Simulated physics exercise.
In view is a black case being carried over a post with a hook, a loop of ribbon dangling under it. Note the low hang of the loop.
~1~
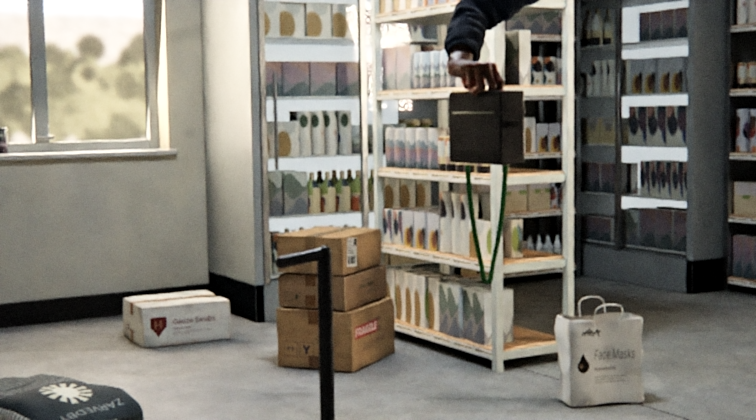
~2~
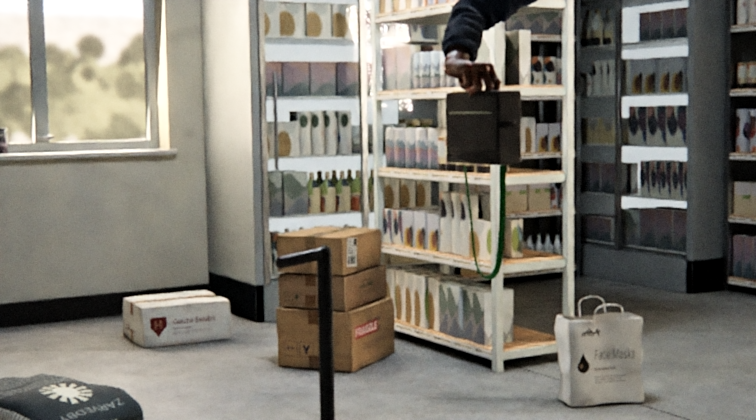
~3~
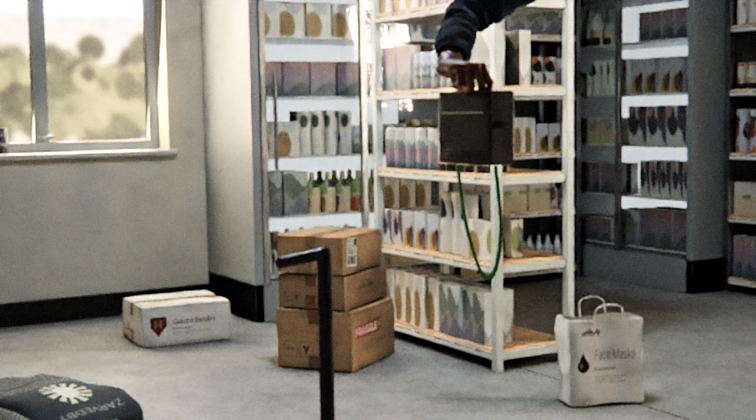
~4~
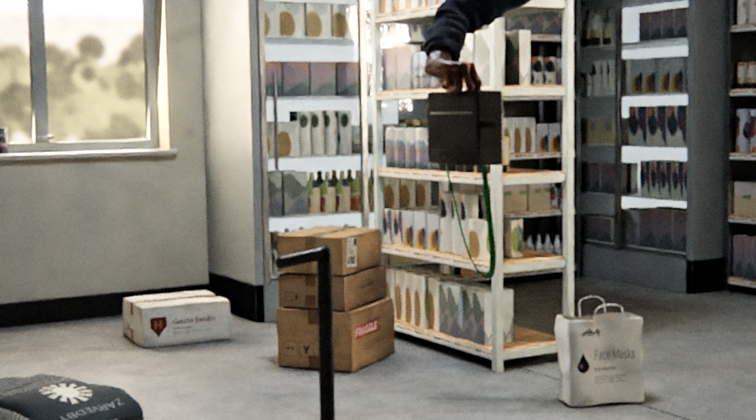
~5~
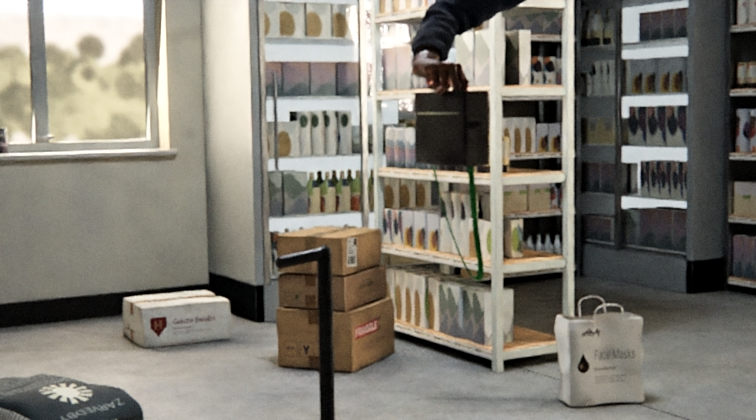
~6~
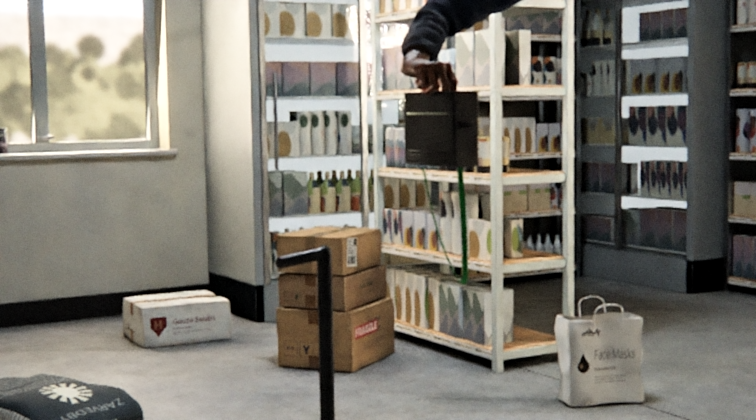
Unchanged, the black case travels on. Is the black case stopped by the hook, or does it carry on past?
The black case carries on past.
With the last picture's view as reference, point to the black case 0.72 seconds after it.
(340, 131).
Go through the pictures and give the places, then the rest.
In the first frame, black case (486, 127); hook tip (281, 262).
In the second frame, black case (483, 127); bottom of the loop (486, 277).
In the third frame, black case (476, 128).
In the fourth frame, black case (464, 128); bottom of the loop (485, 276).
In the fifth frame, black case (451, 128).
In the sixth frame, black case (441, 129); bottom of the loop (461, 282); hook tip (281, 262); hook points away from it, loop hangs below the hook.
Then, 0.72 s later than the last view, case over the post near (340, 131).
Then, 1.60 s later than the last view, case past the post near (202, 135).
Finally, case past the post near (170, 135). The black case goes by freely.
